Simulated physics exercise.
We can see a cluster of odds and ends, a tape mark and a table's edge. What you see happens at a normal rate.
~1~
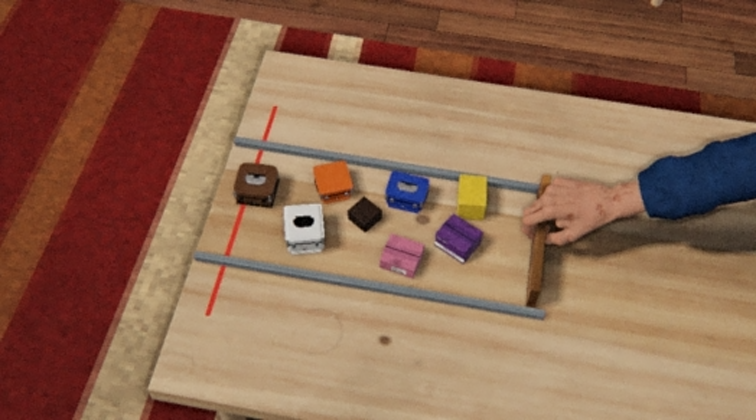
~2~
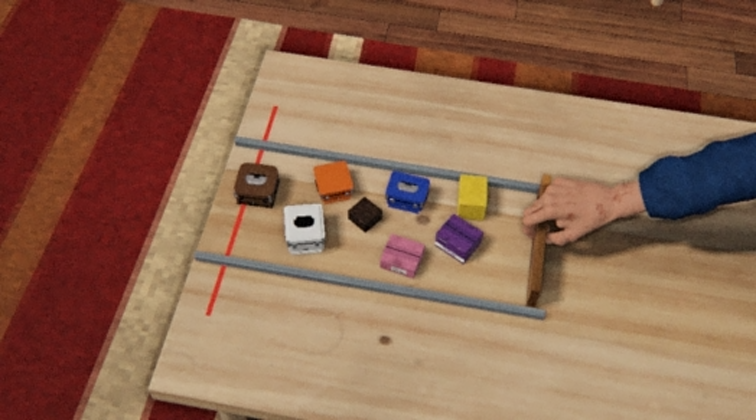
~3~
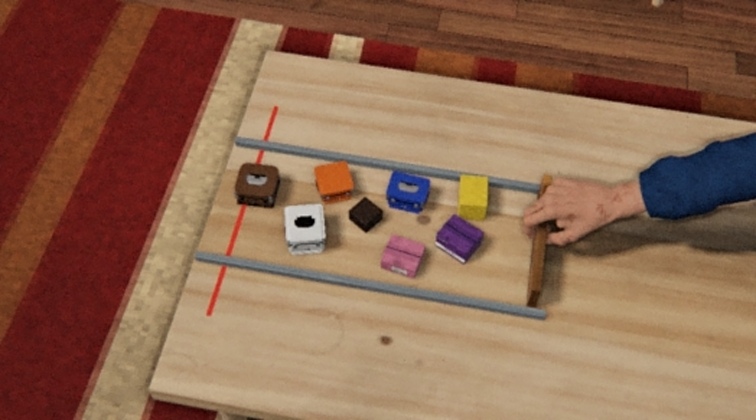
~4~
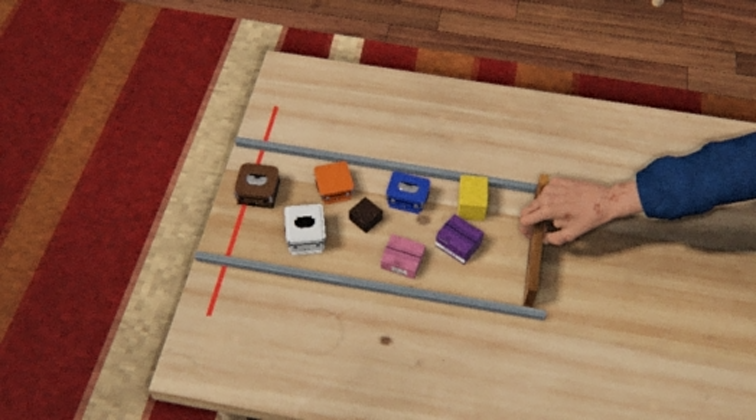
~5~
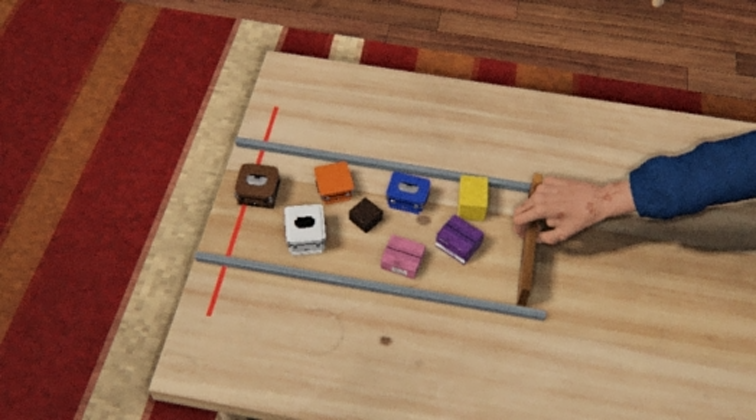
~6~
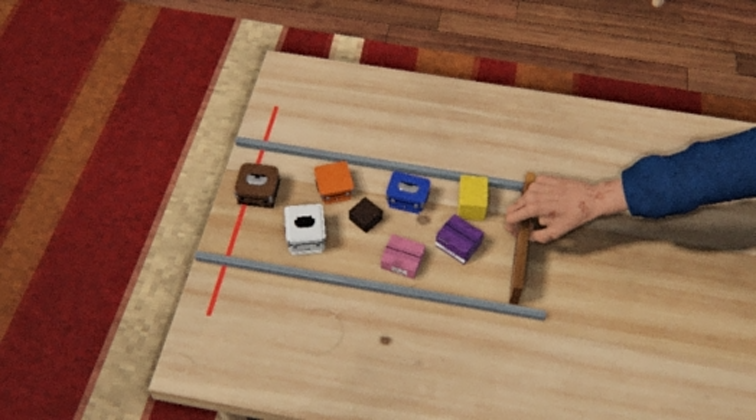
A hand in a blue sleeve rests on an upright wooden board at the right, then slides it slowly a short way left between two grey rails. Seen from above at an angle, a pale wooden table stands over a red striped rug and wood floor. Between the rails, brown, orange, white, black, blue, pink, purple and yellow objects stay still, the brown one by a red line at left.
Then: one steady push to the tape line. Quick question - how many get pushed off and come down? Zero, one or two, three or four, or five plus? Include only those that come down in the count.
Drops: Above four.
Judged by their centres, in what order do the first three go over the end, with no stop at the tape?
First the brown case, next the orange case, then the white case.
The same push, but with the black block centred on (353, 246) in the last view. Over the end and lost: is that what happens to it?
Well, this time it drops away.
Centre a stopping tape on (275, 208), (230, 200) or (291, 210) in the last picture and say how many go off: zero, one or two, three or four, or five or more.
One or two; at least five; either one or two.
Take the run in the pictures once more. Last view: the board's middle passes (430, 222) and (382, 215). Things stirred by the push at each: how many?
At that stage 4; at the next, 6.
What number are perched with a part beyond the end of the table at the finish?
Count: 2.
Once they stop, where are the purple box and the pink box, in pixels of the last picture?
Purple box at about (223, 205), pink box at about (215, 234).
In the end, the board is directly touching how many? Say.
Tally at the end: 3.
Soon after, none off yet; brown case at rest near (258, 186); white case at rest near (305, 229); orange case at rest near (334, 183).
Then, none off yet; brown case moved about its own width near (226, 186); white case moved about its own width near (273, 225); orange case moved well along near (262, 166).
By the end, the number that fall off is five or more; fallen, blue case, black block, orange case, white case and brown case.
